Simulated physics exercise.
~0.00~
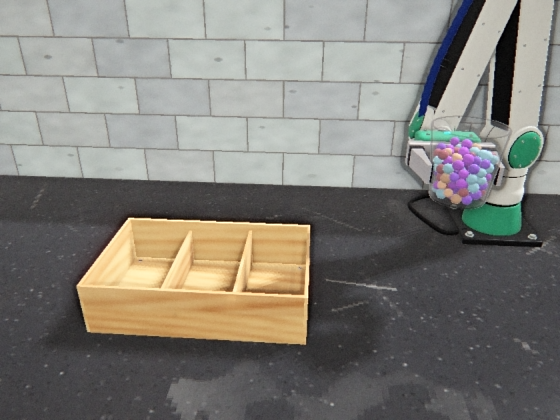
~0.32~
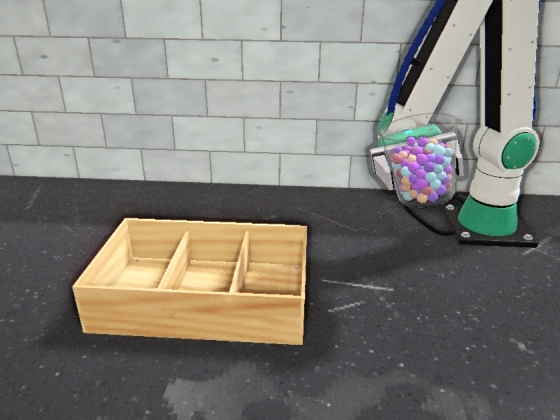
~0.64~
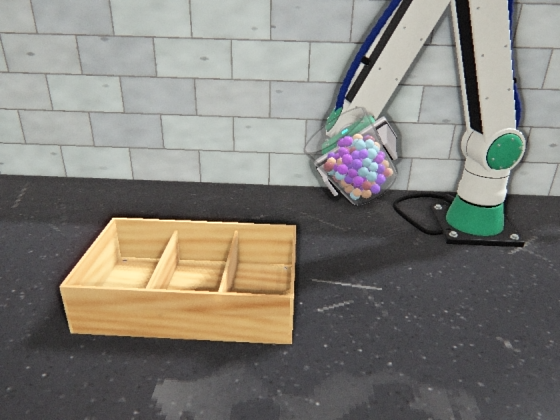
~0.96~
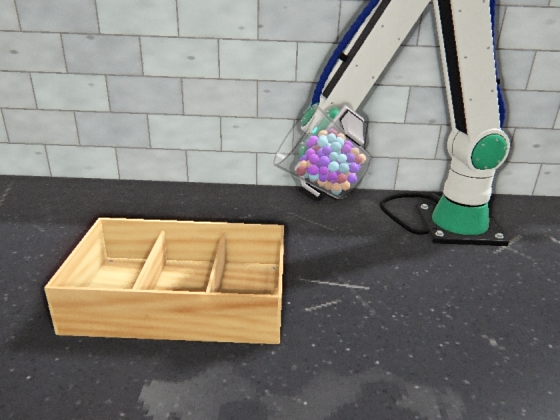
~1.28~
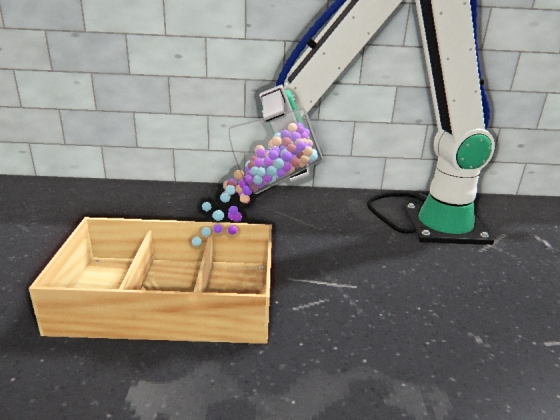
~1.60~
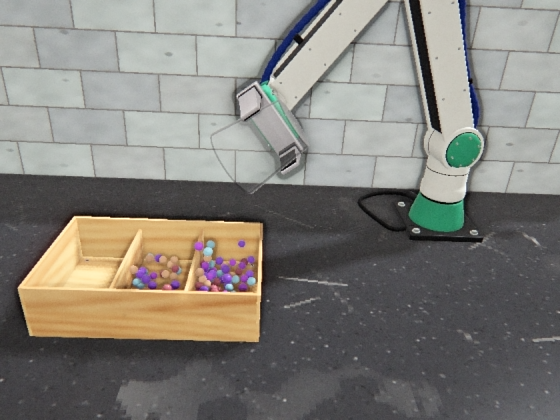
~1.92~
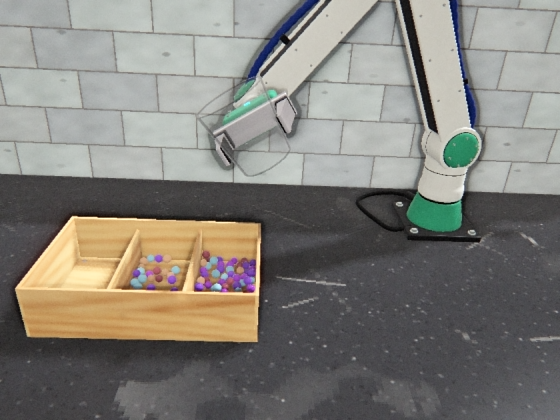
A robot arm carried a clear cup of colorful little balls left toward a wooden box with three sections and tipped them out, leaving most in the right section, some in the middle and none in the left, before the emptied cup tilted back.
